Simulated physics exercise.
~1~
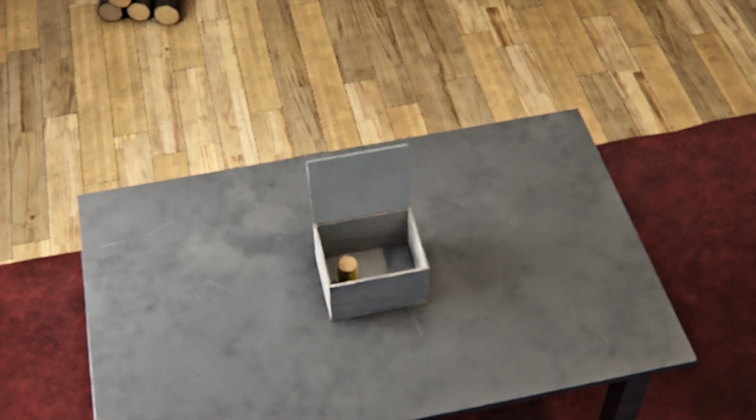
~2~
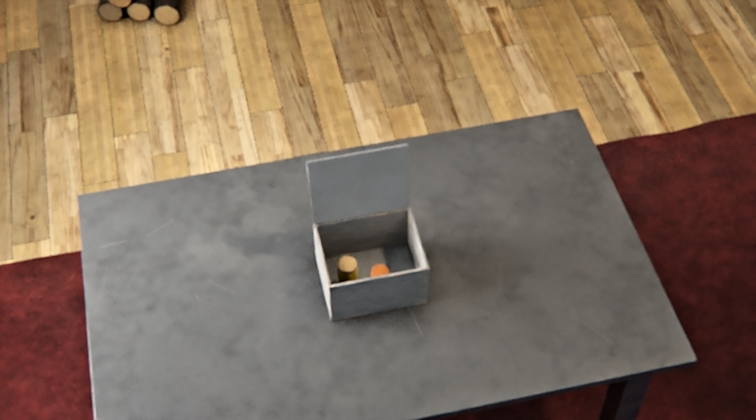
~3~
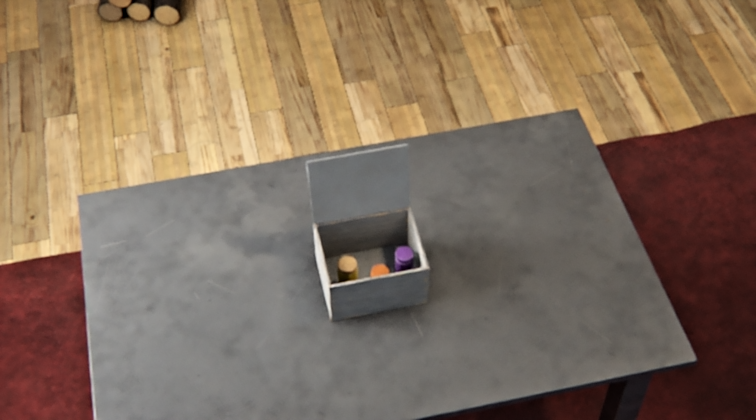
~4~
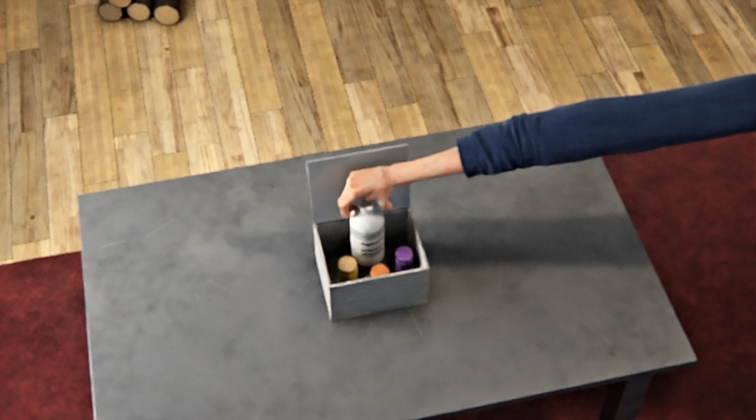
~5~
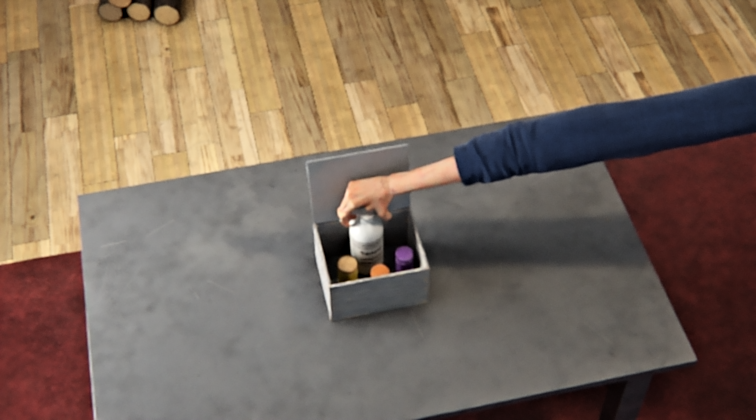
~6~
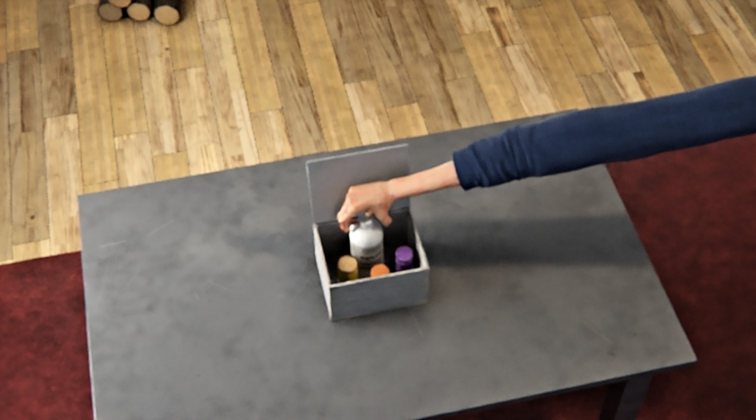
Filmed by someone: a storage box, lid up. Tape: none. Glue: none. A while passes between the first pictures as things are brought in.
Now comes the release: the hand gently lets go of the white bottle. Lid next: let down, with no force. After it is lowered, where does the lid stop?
I reckon the lid never comes to rest closed.
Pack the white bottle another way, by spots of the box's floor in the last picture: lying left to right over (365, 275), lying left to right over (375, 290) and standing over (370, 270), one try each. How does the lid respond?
Going in order, the lid comes down all the way, then comes down all the way, then is left partly open.
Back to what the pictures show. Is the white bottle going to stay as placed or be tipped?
In the end, the white bottle keeps its orientation.
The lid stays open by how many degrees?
Roughly 55 degrees above the rim.
Then, 1.00 s past the last view, lid starting down.
Then, 1.20 s past the last view, white bottle resting near (367, 243).
Then, 1.40 s past the last view, lid 72° above the rim.
Then, 1.60 s past the last view, lid 60° above the rim.
Finally, lid 56° above the rim; all 4 still in place. Final places as the last picture's camera would see them, white bottle near (367, 243).
